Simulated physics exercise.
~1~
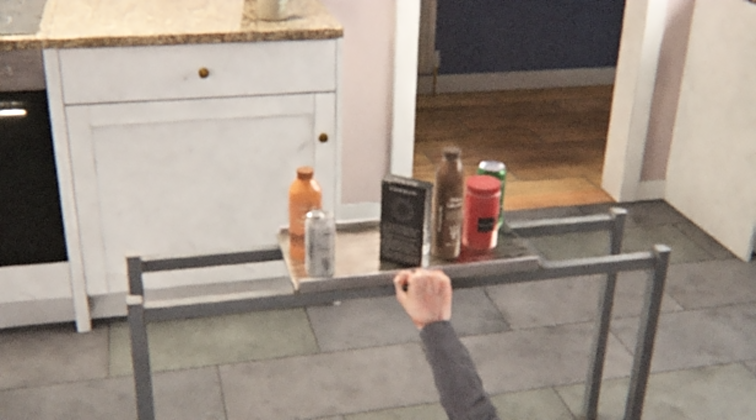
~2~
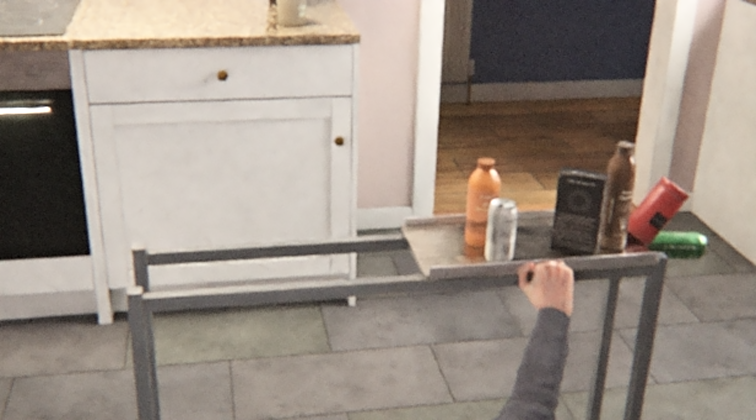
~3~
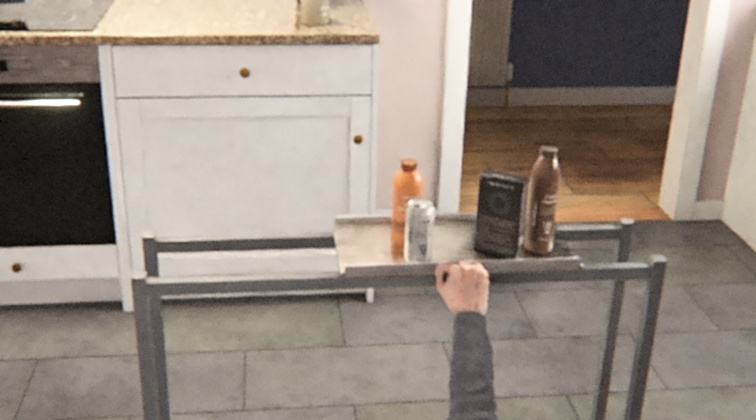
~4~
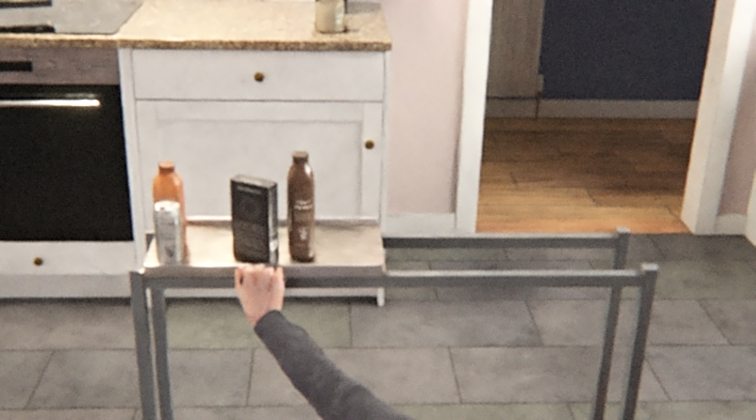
We see a hand slide a tray of bottles, cans, a black packet and a red jar rightward along a metal frame, where the green can and red jar tip off the right end, then move it to the left end with the other four items still upright.
